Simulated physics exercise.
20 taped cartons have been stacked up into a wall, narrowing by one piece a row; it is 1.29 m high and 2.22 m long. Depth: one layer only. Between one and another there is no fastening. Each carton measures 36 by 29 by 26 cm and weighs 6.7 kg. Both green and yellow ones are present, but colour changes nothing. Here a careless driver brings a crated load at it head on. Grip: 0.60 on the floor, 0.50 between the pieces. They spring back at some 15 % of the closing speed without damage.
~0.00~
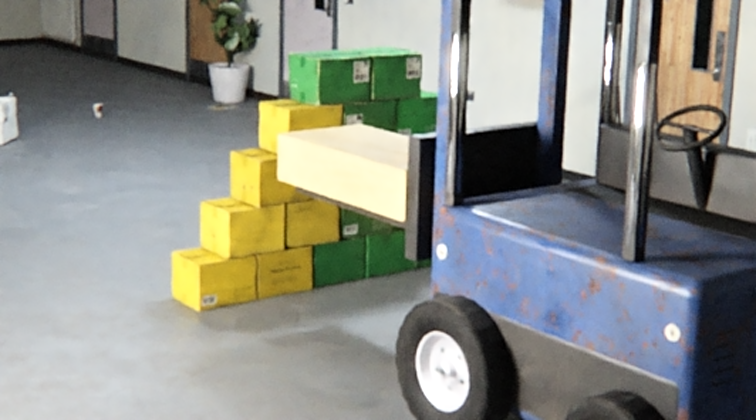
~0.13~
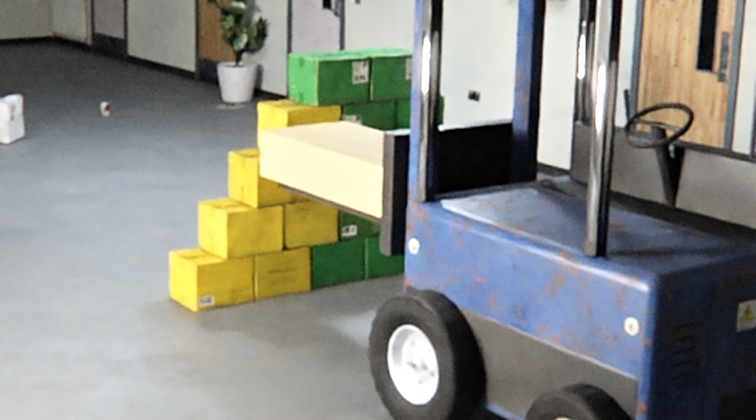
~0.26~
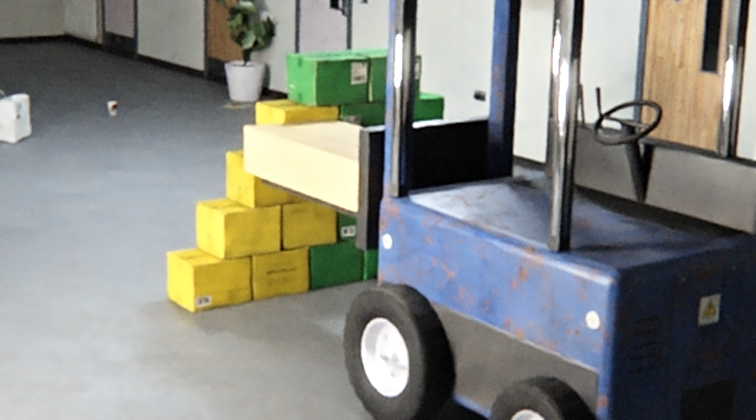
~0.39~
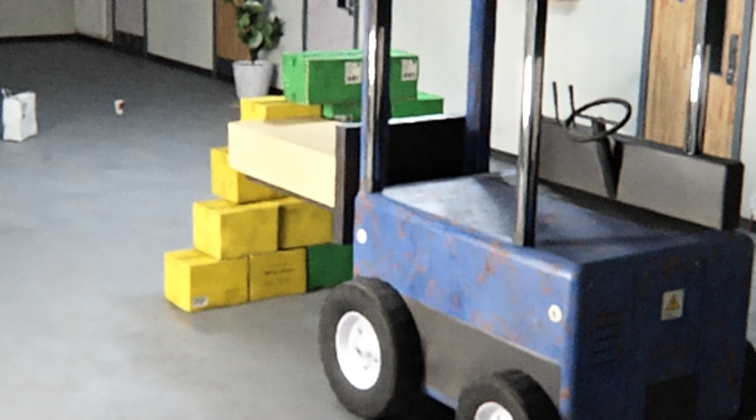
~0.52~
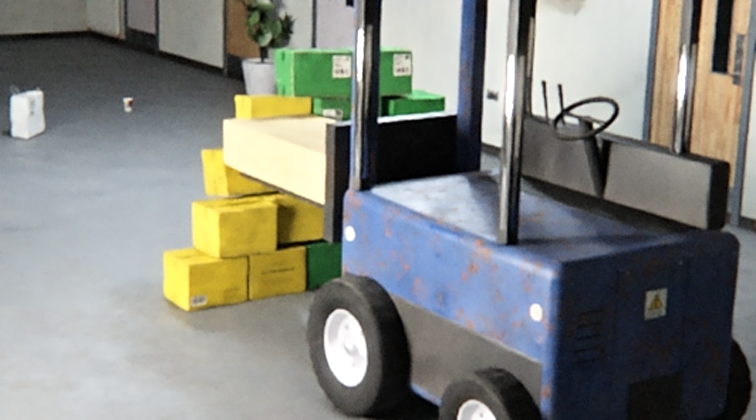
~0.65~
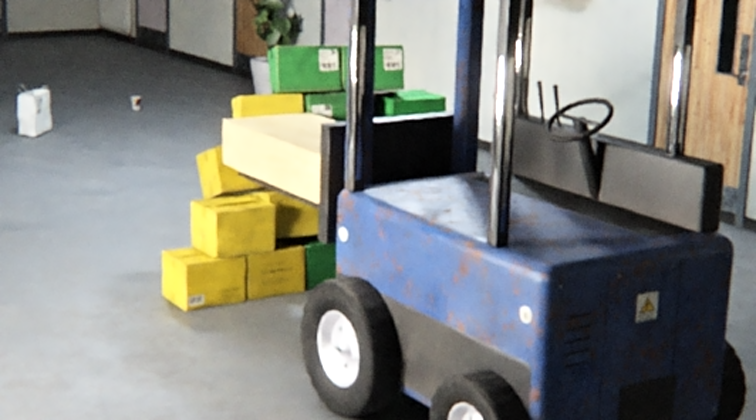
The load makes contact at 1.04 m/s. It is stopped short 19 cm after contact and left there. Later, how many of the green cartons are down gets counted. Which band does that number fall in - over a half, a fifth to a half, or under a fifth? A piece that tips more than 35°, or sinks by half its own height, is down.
It falls a fifth to a half.
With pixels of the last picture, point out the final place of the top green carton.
Near (382, 207).
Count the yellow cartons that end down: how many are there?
Yellow: 3.
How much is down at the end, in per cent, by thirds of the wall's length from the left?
In percent, the thirds read 40 on the left, 60 in the middle and 0 on the right.
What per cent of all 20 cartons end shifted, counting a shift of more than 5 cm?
It comes to 35 percent.
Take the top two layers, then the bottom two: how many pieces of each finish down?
4 and 1.
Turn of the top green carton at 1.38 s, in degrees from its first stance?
Some 80°.
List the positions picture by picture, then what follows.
In the first picture (each place is the centre of the face we see best; the camera moves round a little), load (288, 155) 26 cm short of touching; top green carton (398, 77); top yellow carton (316, 130); all as stacked.
The second picture shows load (271, 151) 12 cm short of touching; top green carton (397, 77).
The third picture shows load (254, 147) 10 mm in.
The fourth picture shows load (238, 144) 15 cm in; top green carton (392, 78); 5 have shifted.
The fifth picture shows load (233, 141) 19 cm in, stopped; top green carton (384, 73) tilted 5°; steepest lean 12°, the carton at (214, 173); 8 have shifted.
The sixth picture shows load (231, 141) 19 cm in, stopped; steepest lean 22°, the carton at (209, 174); 8 have shifted.
By 1.00 s, 2 of the 14 green cartons down (4 of 20 in all colours); top green carton tilted 32°; top yellow carton tilted 37°, 20 cm lower.
By 1.38 s, 4 of the 14 green cartons down (7 of 20 in all colours); top green carton on its side; top yellow carton on its side.
When it is over (2.5 s), 4 of the 14 green cartons down (7 of 20 in all colours); top green carton on its side; top yellow carton on its side. That is 29 per cent. In pixels of the last frame, middles, top green carton near (382, 207), top yellow carton near (249, 210).
